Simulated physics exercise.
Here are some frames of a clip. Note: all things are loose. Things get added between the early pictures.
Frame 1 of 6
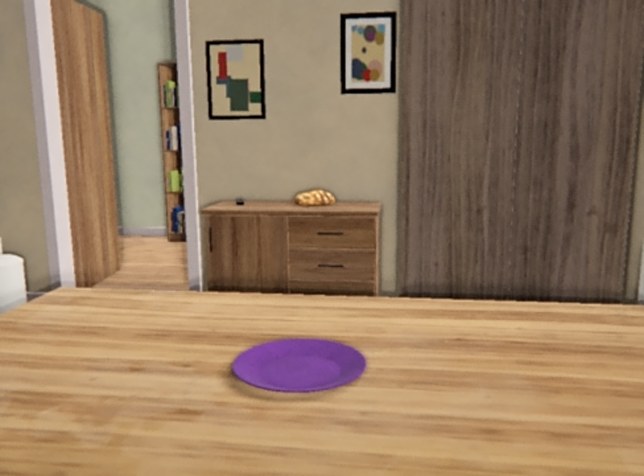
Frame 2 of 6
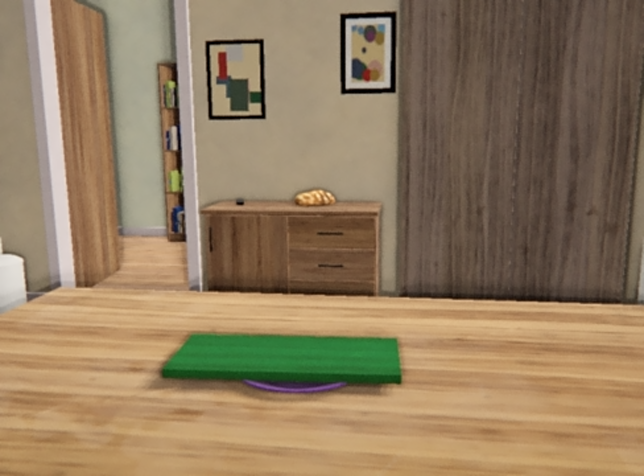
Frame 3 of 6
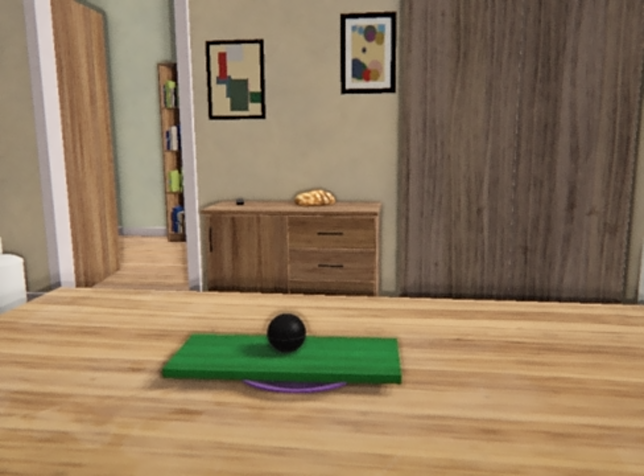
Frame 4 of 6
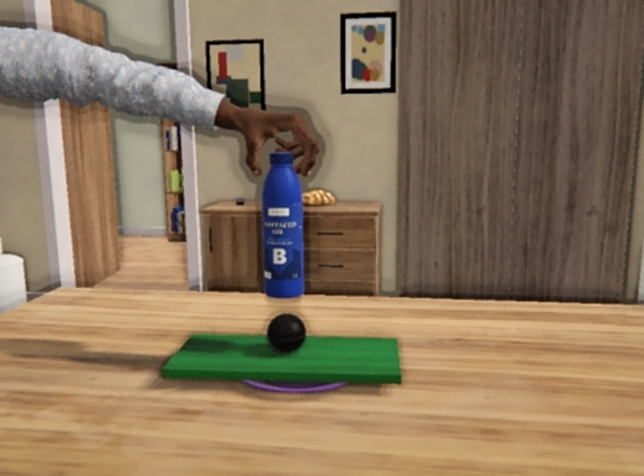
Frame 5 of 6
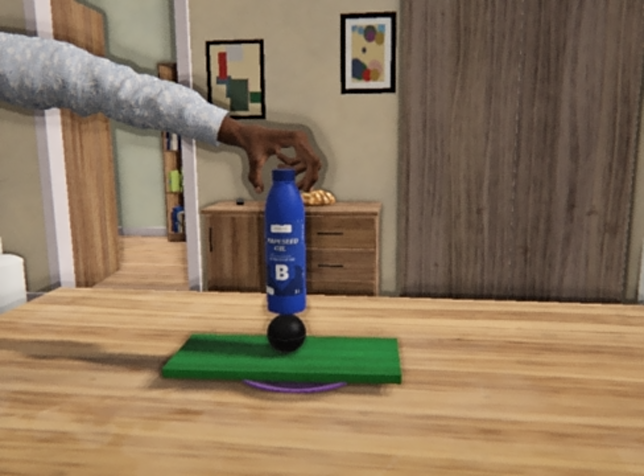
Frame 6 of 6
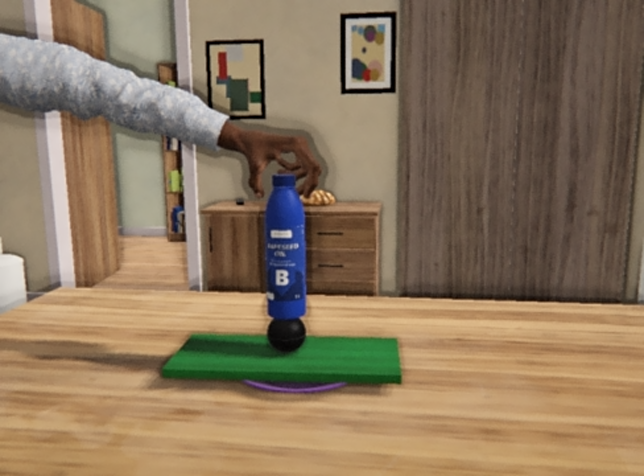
The clip shows a purple plate on a wooden table, then a green board on top of it and a black ball on the board, before a hand from the left lowers a blue bottle onto the ball.
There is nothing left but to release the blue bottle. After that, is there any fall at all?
Some of it tumbles.
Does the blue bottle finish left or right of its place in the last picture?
Off rightwards in the picture.
Then, 0.80 s after the last picture, blue bottle now fallen.
Then, 1.00 s after the last picture, things are still on the move.
Then, 2.40 s after the last picture, as before.
By the end, fallen, blue bottle; the other 3 in place. The pile gives way.
